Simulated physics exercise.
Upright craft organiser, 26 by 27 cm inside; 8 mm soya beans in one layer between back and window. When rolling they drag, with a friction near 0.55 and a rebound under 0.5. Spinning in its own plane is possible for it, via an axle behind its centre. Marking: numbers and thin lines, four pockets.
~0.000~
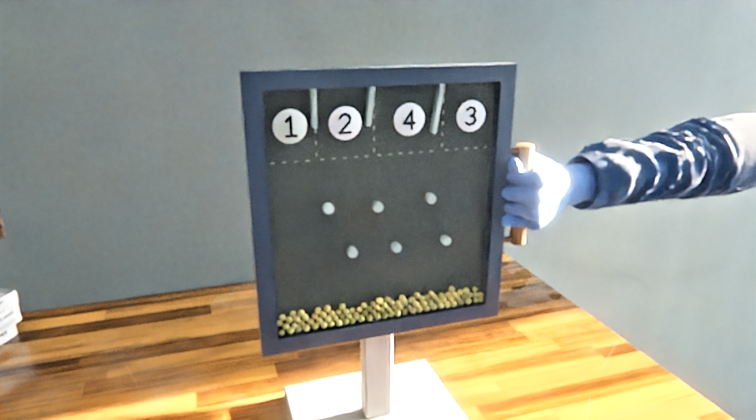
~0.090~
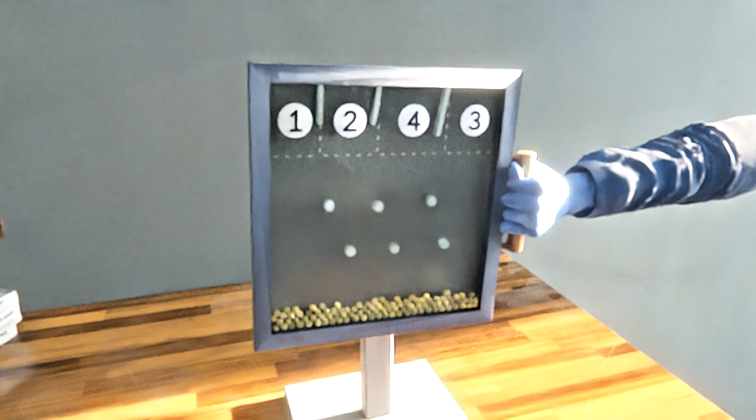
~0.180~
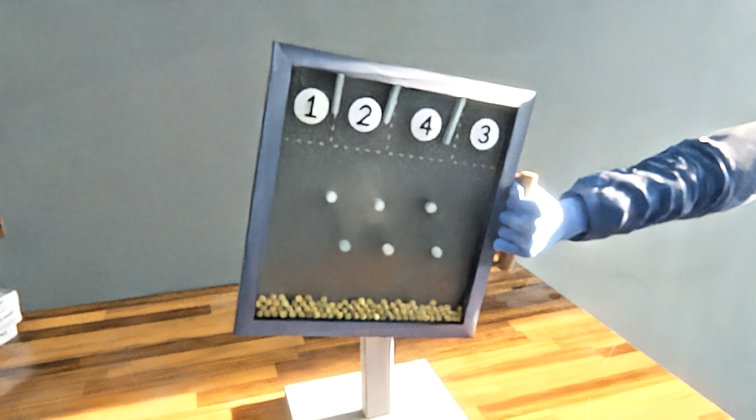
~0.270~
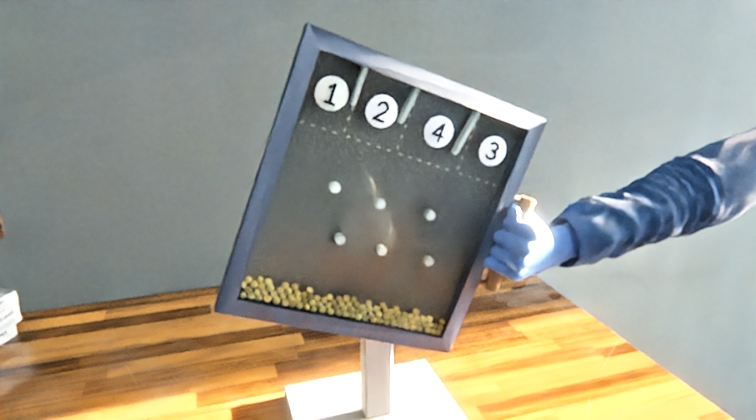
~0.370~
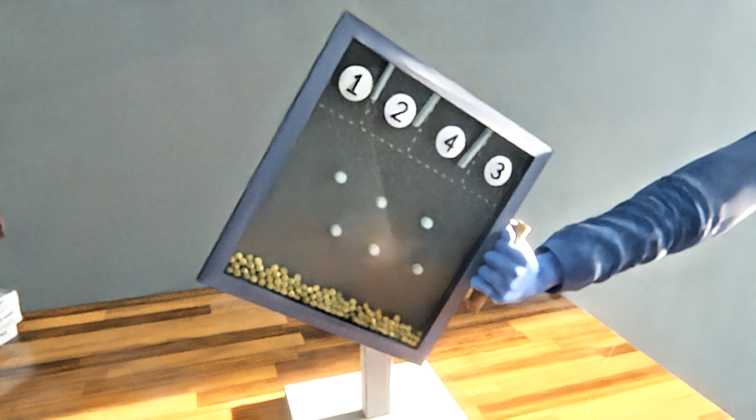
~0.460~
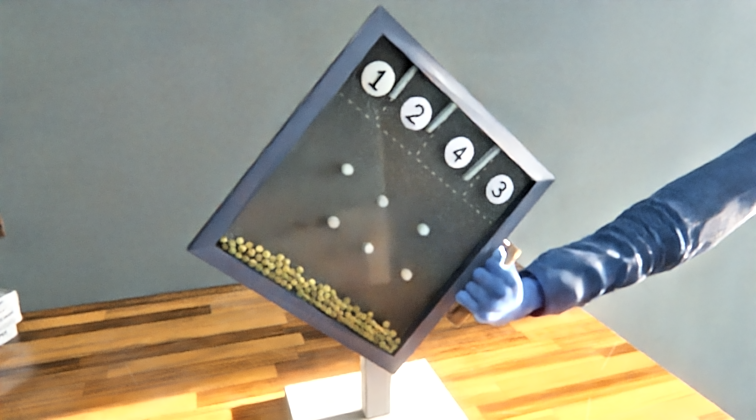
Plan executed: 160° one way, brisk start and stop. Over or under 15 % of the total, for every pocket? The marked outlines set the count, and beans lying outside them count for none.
Pocket 1: Under, pocket 2: Under, pocket 3: Over, pocket 4: Under.
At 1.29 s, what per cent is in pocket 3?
Around 15 percent.
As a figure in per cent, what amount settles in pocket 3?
The answer is near 75 percent.
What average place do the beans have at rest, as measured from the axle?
Some 7 cm left and 12 cm below.
After 0.87 s, it stands 85° clockwise; the beans' middle is 10 cm left of and 8 cm below the centre; nothing in the marked areas.
After 1.29 s, it stands 129° clockwise; the beans' middle is 8 cm left of and 7 cm below the centre; no. 3, 15 %.
After 1.65 s, it stands 160° clockwise; the beans' middle is 7 cm left of and 11 cm below the centre; no. 3, 75 %.
Settled by 2.2 s, it stands 160° clockwise; no. 1, 0 %, no. 2, 0 %, no. 3, 75 %, no. 4, 0 %, elsewhere 25 %.
